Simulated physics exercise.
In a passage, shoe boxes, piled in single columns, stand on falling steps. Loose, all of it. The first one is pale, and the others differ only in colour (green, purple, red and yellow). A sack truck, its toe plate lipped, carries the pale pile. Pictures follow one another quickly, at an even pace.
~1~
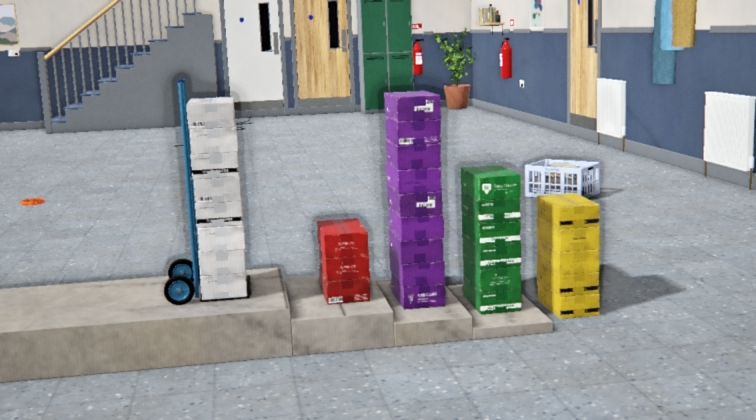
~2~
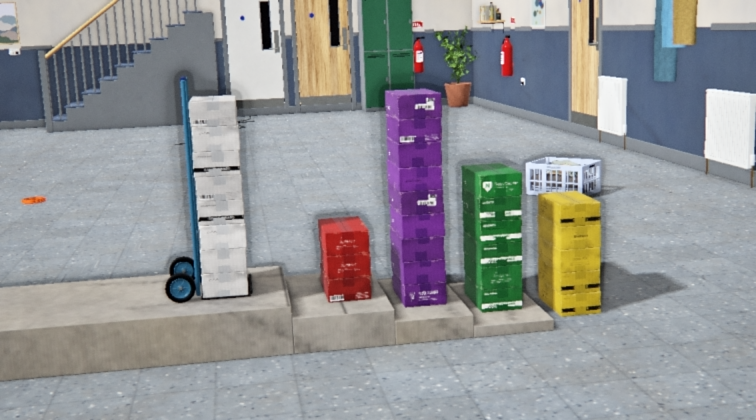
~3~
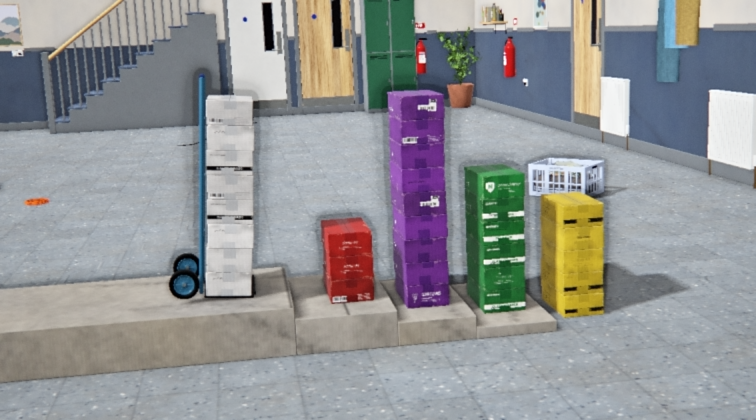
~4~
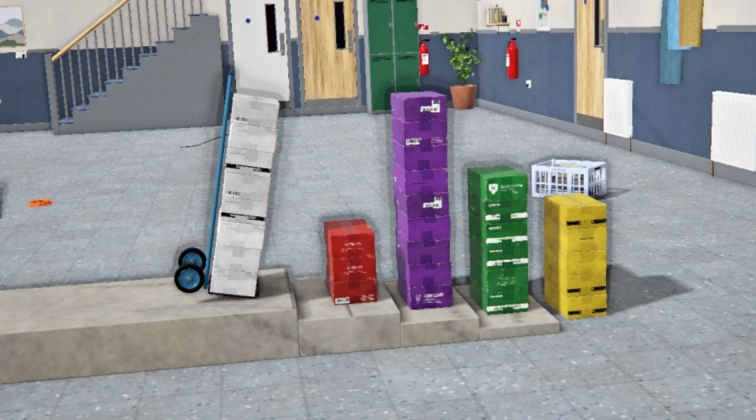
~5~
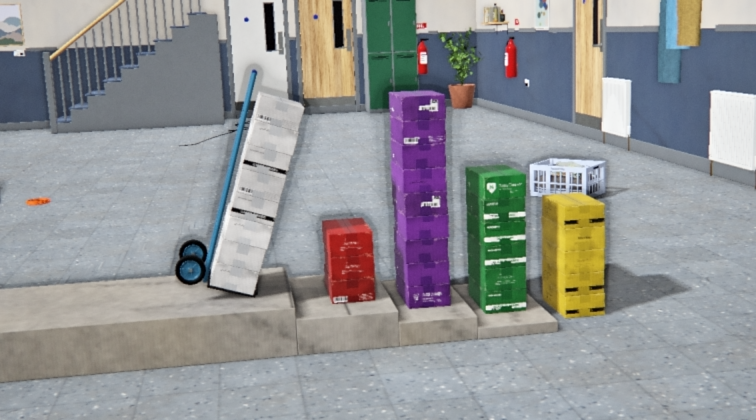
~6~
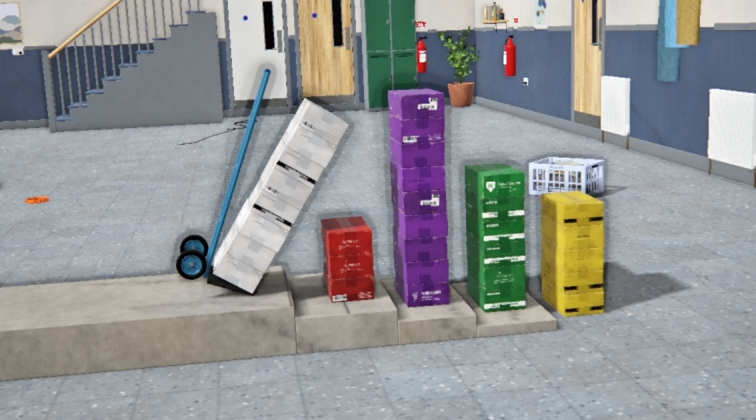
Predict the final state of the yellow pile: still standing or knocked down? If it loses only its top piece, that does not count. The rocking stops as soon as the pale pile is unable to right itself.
It is largely unharmed.
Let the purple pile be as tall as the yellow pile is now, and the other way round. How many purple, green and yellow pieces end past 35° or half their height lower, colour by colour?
It works out to purple 0, then green 0, then yellow 0.
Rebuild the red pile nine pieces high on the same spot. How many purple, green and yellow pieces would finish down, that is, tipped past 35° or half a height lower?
For purple the count is 7, for green it is 4, and for yellow it is 4.
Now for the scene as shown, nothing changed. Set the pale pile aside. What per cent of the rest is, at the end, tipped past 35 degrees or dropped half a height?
0 in a hundred, roughly.
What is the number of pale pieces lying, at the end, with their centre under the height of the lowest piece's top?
Count = 3.
Soon, 8 of the pale pile down; none of the 5 yellow boxes down (0 of 23 in all colours); top yellow box unmoved.
A while on, 8 of the pale pile down; none of the 5 yellow boxes down (0 of 23 in all colours); top yellow box unmoved; top purple box displaced half its height.
Finally, 7 of the pale pile down; none of the 5 yellow boxes down (0 of 23 in all colours); top yellow box unmoved; top purple box displaced a little. Seen by the last camera, middles, top yellow box near (571, 209), top purple box near (423, 103).
